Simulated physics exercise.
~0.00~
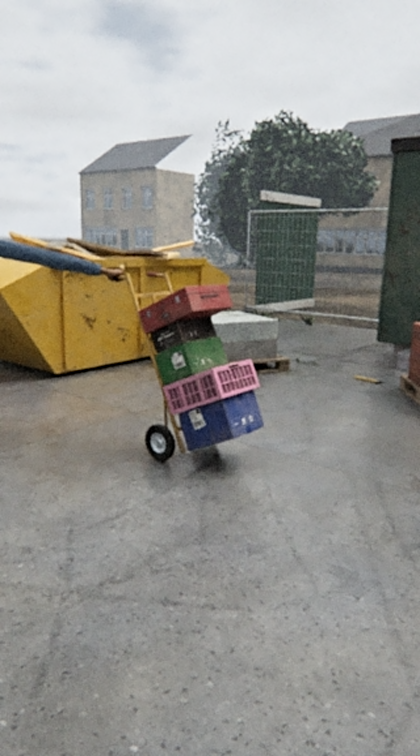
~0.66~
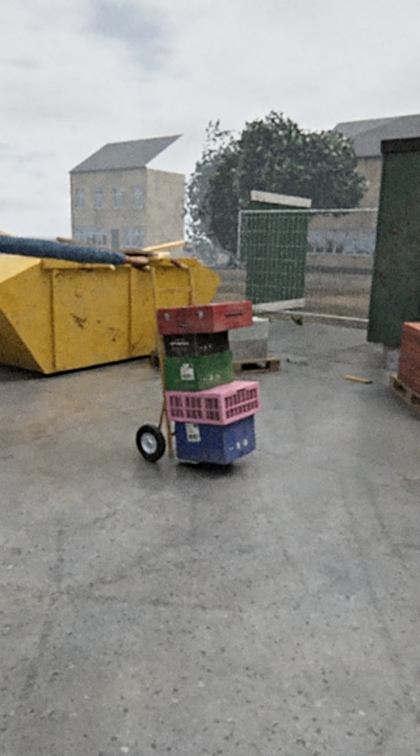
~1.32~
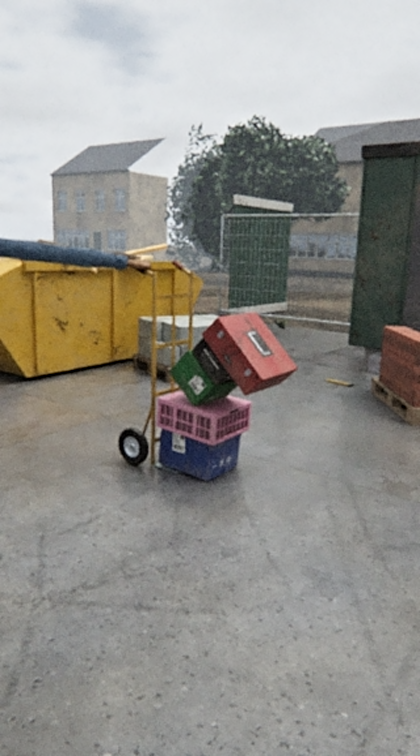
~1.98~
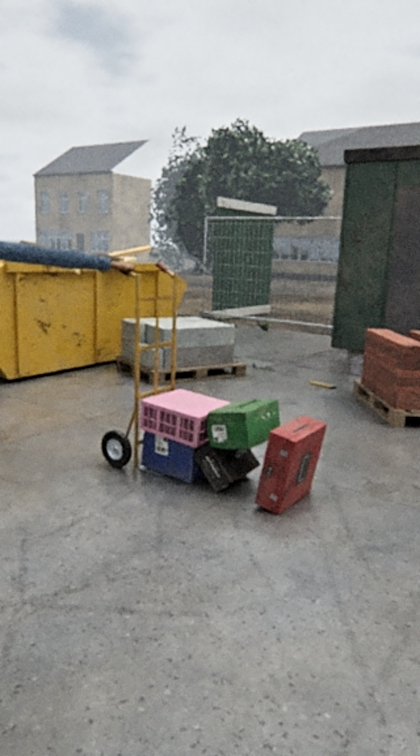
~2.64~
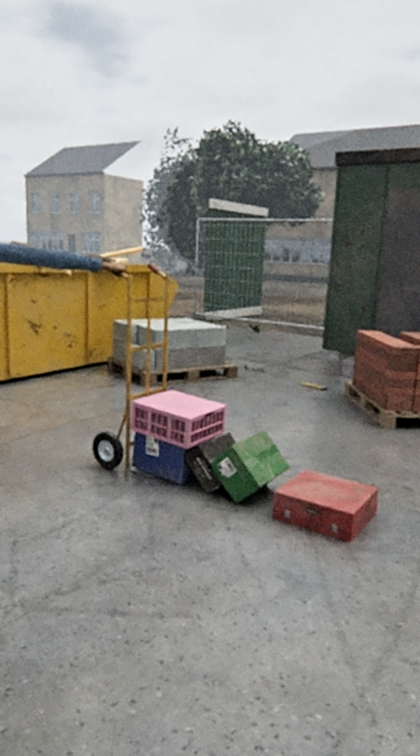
A sack truck stacked with boxes and crates was tipped forward until it stood upright, and the red toolbox, black box and green box toppled off to the right onto the wet ground, while the pink crate stayed on the blue parcel.
